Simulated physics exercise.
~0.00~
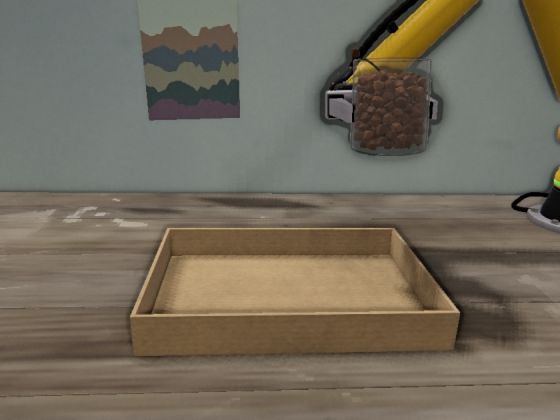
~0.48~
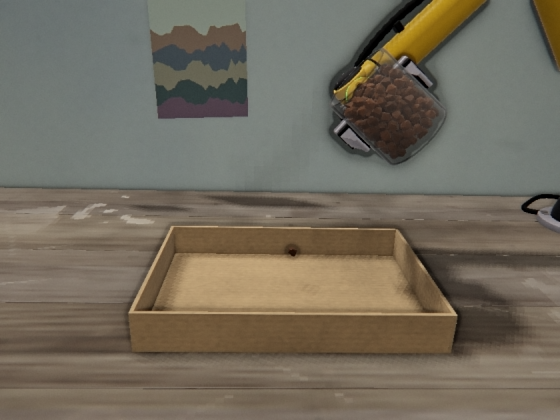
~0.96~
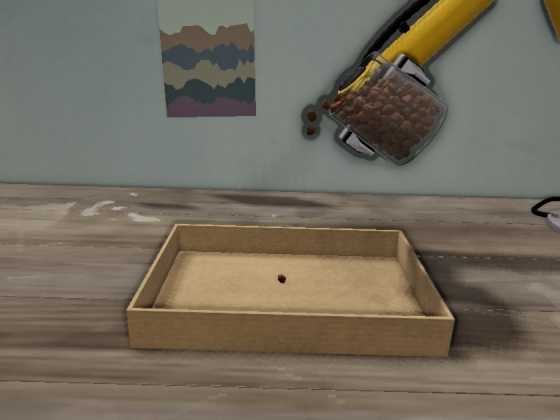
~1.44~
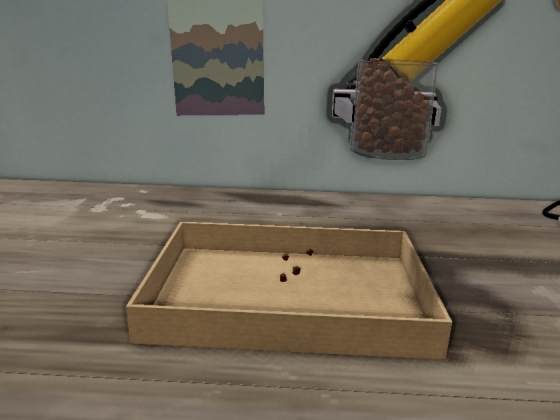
At first, a yellow robot arm holds a clear tumbler heaped with brown pellets upright above a wooden table, where an open, empty cardboard-coloured tray sits. The arm tips the tumbler toward the left, and a dark pellet appears near the back of the tray. With the tumbler still leaning, a couple more pellets slip past its lip, while one lies on the tray floor. The arm then turns the tumbler back to nearly upright. In the end, four small pellets rest scattered in the tray, and the tumbler remains almost full.
